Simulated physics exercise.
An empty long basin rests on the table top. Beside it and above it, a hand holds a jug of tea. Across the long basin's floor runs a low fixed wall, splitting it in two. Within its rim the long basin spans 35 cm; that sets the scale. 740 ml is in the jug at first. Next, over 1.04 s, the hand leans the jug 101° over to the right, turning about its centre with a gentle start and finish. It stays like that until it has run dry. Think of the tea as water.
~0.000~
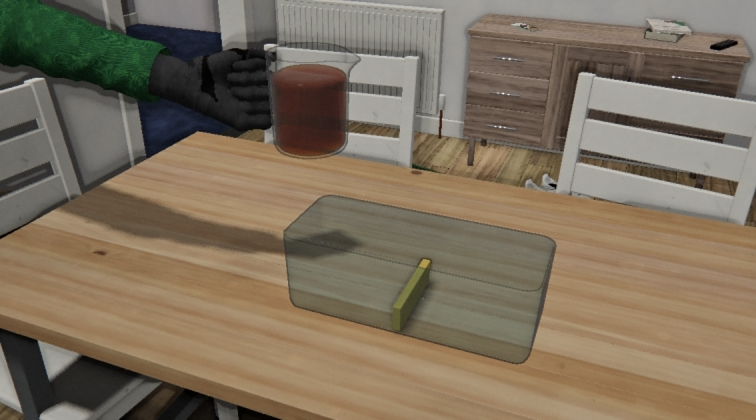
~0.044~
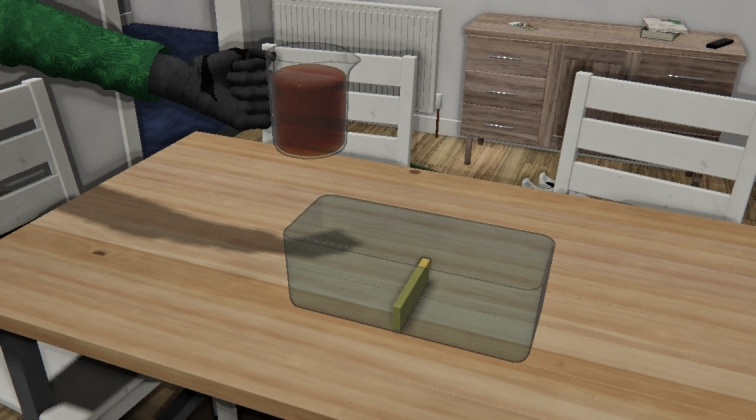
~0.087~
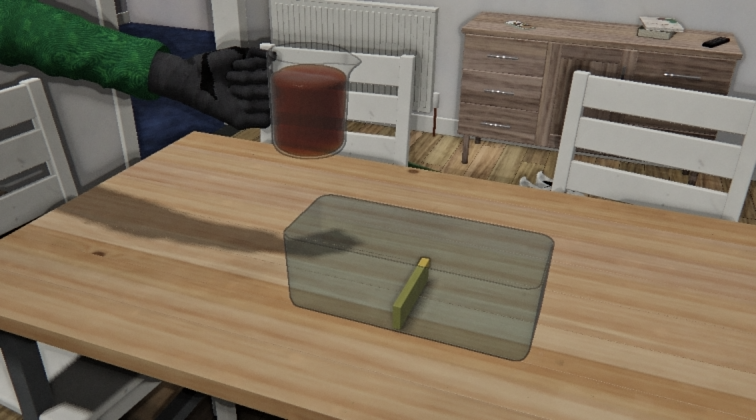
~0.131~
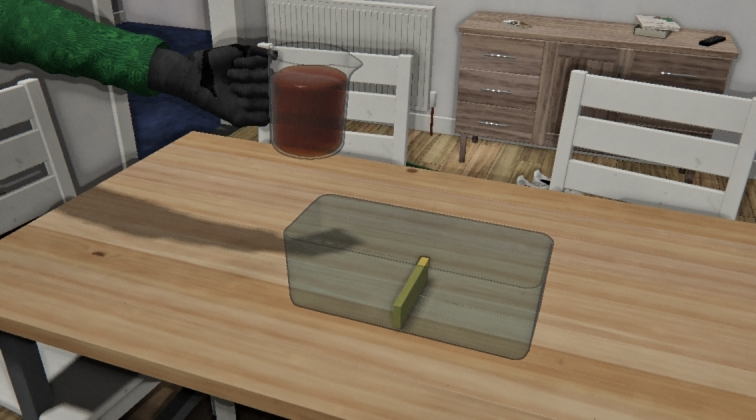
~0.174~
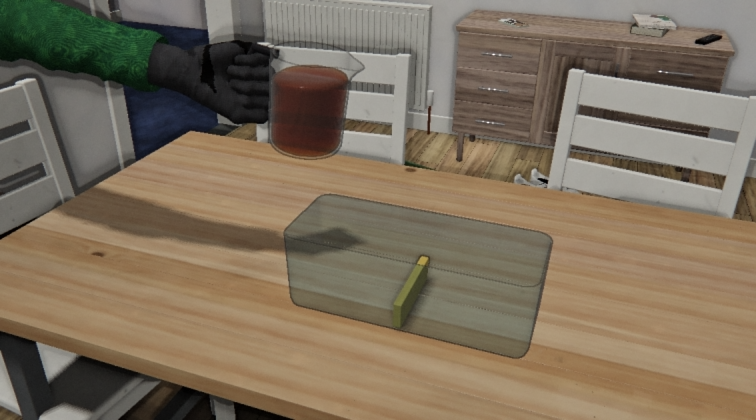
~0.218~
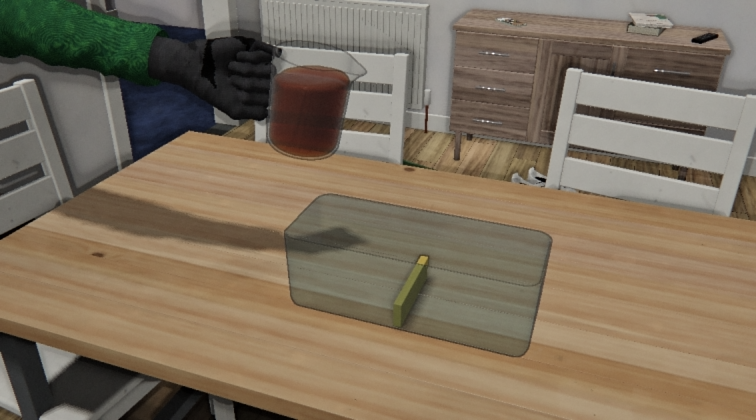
In a room with a radiator and a wooden sideboard at the back, a pale wooden table with white chairs around it is seen from slightly above. A clear, empty long basin with a low olive-green wall across its middle sits on the table, while a black-gloved hand in a green sleeve holds a glass jug of reddish-brown tea above left. The hand holds steady, then gently leans the jug slightly to the right.
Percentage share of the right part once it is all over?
50 per cent.
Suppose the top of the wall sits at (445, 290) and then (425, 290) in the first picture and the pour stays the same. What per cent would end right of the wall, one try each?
5 per cent first, 20 per cent second.
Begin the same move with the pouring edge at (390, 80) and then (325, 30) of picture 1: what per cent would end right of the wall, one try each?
About 85 %, then about 10 %.
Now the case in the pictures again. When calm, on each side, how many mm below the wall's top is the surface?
Left 22 mm, right 24 mm.
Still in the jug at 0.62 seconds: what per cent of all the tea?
I reckon about 88 in a hundred is still held.
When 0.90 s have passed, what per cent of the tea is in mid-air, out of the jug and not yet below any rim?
26 per cent, roughly.
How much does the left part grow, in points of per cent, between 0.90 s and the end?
It comes to some 38 per cent.
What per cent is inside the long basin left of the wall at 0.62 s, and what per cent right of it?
I'd say about 0 left and about 0 right.
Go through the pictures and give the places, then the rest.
In the first frame, it leans 0°; its right rim is at (360, 60); the tea meets the walls at (278, 69) and (345, 78); the long basin's rim runs from (303, 215) to (549, 266); the wall's top is at (413, 283).
In the second frame, it leans 0°; its right rim is at (360, 60); the tea meets the walls at (277, 69) and (345, 79).
In the third frame, it leans 2°; its right rim is at (361, 62); the tea meets the walls at (278, 70) and (346, 79).
In the fourth frame, it leans 4°; its right rim is at (362, 65); the tea meets the walls at (278, 69) and (347, 80).
In the fifth frame, it leans 7°; its right rim is at (364, 68); the tea meets the walls at (279, 70) and (348, 80).
In the sixth frame, it leans 11°; its right rim is at (366, 73); the tea meets the walls at (280, 72) and (350, 81).
By 0.62 s the tilt is 65° and 88 per cent is still to pour, 0 is left of the wall and 0 right of it.
By 0.90 s the tilt is 97° and 37 per cent is still to pour, 10 is left of the wall and 28 right of it.
By 1.21 s the tilt is 101° and 6 per cent is still to pour, 38 is left of the wall and 50 right of it.
By 1.54 s the tilt is 101° and 1 per cent is still to pour, 48 is left of the wall and 50 right of it.
At rest 48 per cent lies left of the wall, 50 right of it and 1 outside.
